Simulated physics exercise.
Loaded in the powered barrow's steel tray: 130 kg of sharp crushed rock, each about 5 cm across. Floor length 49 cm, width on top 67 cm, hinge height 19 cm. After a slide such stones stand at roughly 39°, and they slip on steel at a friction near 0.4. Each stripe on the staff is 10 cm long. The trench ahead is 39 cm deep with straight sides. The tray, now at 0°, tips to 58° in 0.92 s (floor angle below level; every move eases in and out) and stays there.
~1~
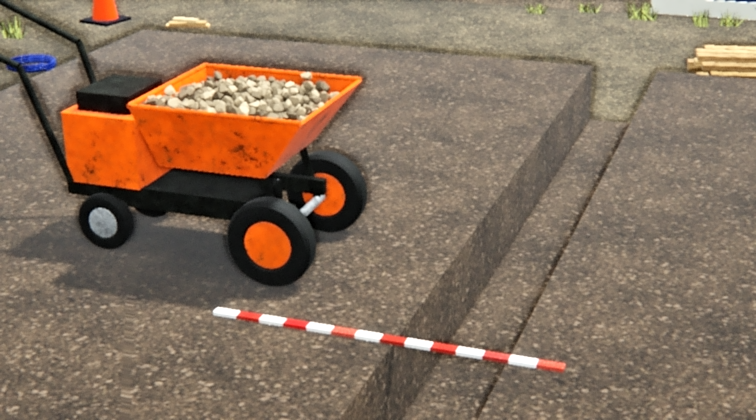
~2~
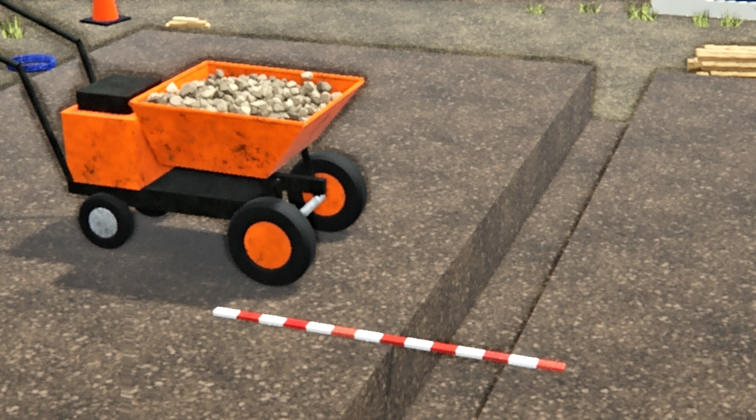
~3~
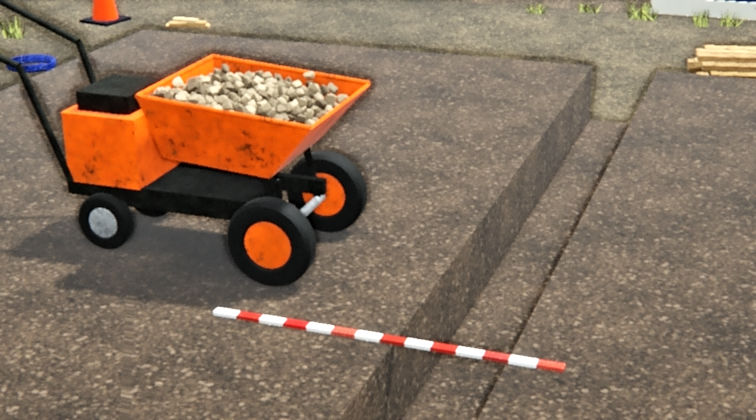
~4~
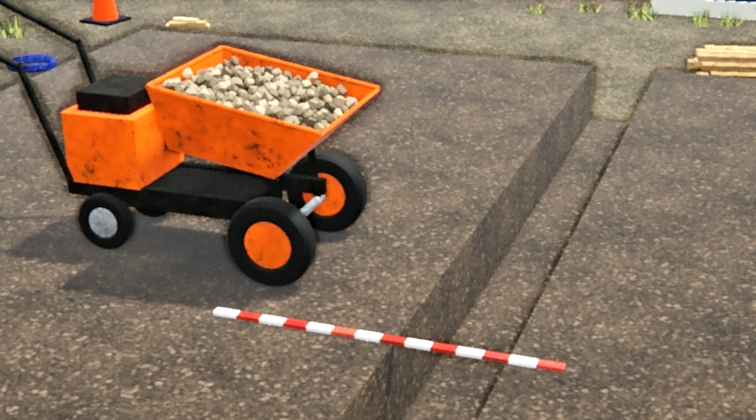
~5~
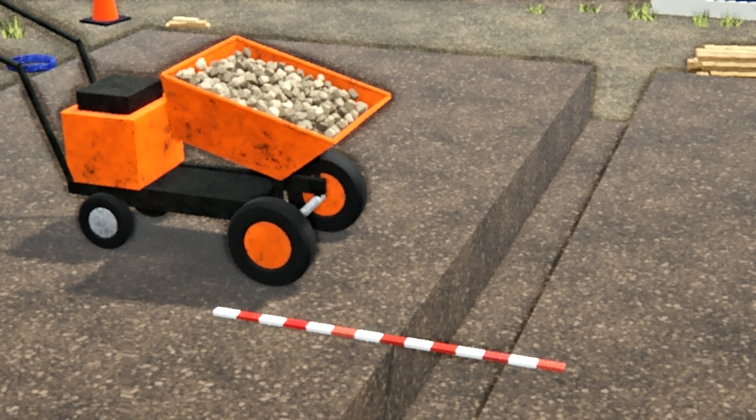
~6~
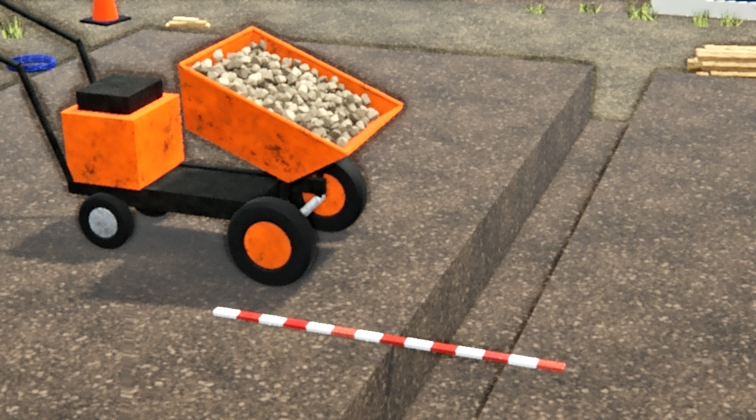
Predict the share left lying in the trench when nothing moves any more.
Roughly 36 per cent ends in the trench.
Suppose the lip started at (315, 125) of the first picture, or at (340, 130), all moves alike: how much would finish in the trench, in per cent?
About 40 and 35 per cent.
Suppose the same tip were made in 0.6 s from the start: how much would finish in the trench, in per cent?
It would be near 45 per cent.
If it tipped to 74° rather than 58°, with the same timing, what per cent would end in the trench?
Then about 100 per cent.
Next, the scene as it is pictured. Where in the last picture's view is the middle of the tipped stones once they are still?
Near (493, 361).
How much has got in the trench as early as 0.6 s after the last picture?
Some 10 per cent.
Then, 0.3 s after the last picture the floor is at 49°, 100 % in the tray; the foremost stones are at (393, 182).
Then, 0.6 s after the last picture the floor is at 58°, 88 % in the tray, 4 % short of the trench, 9 % in the trench; the foremost stones are at (478, 317).
Then, 1.0 s after the last picture the floor is at 58°, 69 % in the tray, 3 % short of the trench, 28 % in the trench; the foremost stones are at (528, 377).
Then, 2.9 s after the last picture the floor is at 58°, 62 % in the tray, 2 % short of the trench, 36 % in the trench; the foremost stones are at (537, 358).
